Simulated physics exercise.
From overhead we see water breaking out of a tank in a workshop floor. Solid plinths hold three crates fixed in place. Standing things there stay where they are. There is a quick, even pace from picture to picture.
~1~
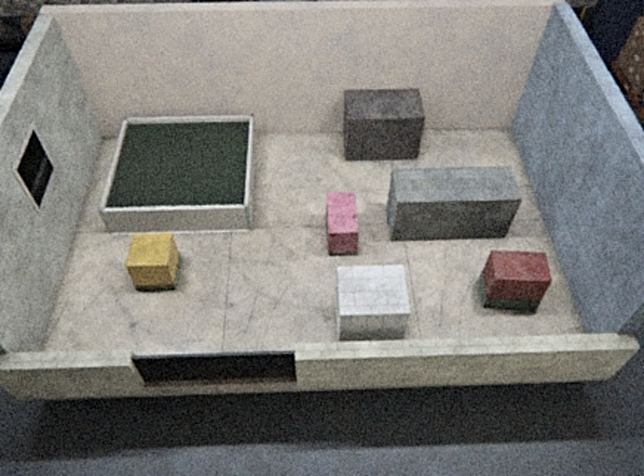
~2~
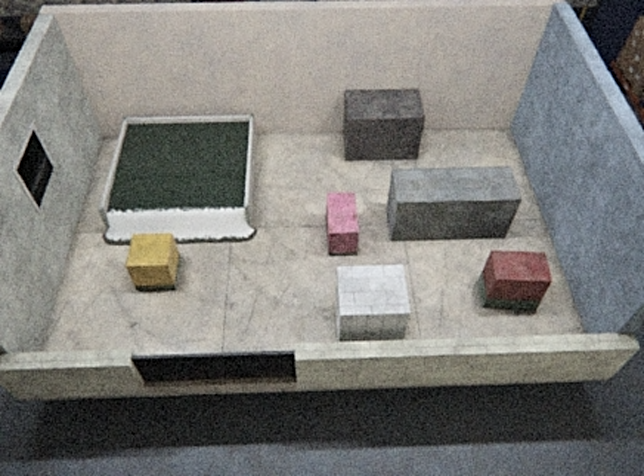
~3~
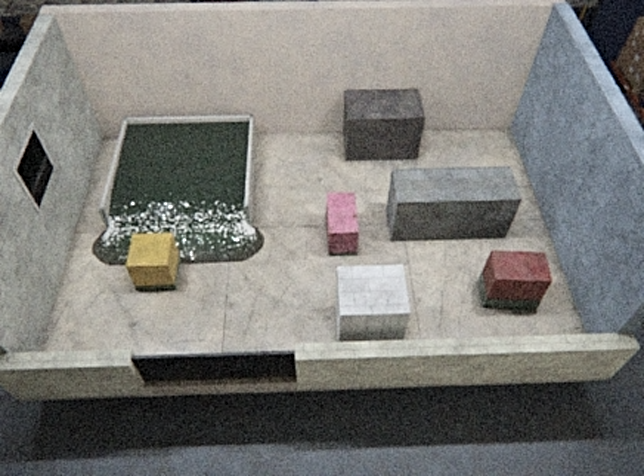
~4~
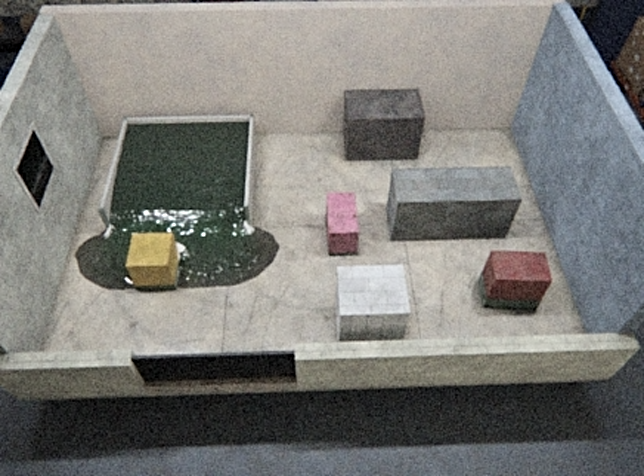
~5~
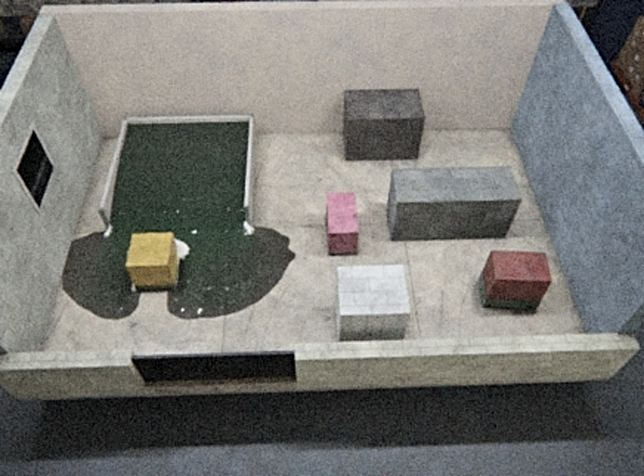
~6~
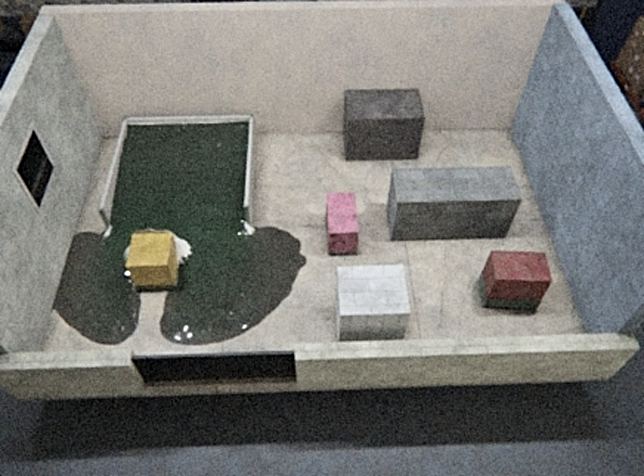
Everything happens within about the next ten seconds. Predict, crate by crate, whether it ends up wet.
The pink crate ends up wet; the yellow crate ends up wet; the red crate ends up dry.
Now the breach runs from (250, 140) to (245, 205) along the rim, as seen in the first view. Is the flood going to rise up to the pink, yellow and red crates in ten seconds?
I'd say the pink crate is overrun, while the yellow crate stays clear and the red crate stays clear.
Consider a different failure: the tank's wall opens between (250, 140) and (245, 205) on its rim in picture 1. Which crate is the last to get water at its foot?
My answer: The yellow crate.
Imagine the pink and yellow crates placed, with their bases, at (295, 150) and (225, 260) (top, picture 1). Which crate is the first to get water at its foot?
Yellow one.
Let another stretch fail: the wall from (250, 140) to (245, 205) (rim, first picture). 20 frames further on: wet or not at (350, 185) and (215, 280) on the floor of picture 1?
Submerged, waterless.
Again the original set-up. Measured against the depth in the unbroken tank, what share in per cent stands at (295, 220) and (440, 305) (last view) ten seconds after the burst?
In order: About 14 and 8 percent.
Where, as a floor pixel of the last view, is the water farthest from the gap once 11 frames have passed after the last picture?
Approximate pixel: (427, 362).
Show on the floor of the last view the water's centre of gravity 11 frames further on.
Somewhere around (183, 251) in the last view.
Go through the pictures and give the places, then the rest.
The first picture shows still water in the water tank at (183, 163).
In the second picture, the front is at (108, 238), out from the gap at (179, 224).
In the third picture, water pours out at (179, 224) and has run to (99, 249).
In the fourth picture, the front is at (86, 269), out from the gap at (180, 225).
In the fifth picture, the front is at (79, 297), out from the gap at (180, 225).
In the sixth picture, the front is at (55, 301), out from the gap at (180, 225).
A moment on, water covers 30 % of the floor; the pink crate not reached, the yellow crate water round its plinth, the red crate not reached.
Next, water covers 35 % of the floor; the pink crate water round its plinth, the yellow crate water round its plinth, the red crate not reached.
Then, water covers 55 % of the floor; the pink crate water round its plinth, the yellow crate water round its plinth, the red crate water round its plinth.
Later, water covers 80 % of the floor; the pink crate water round its plinth, the yellow crate water round its plinth, the red crate water round its plinth.
In the end, water covers 100 % of the floor; the pink crate was topped, the yellow crate was topped, the red crate stayed above the water.
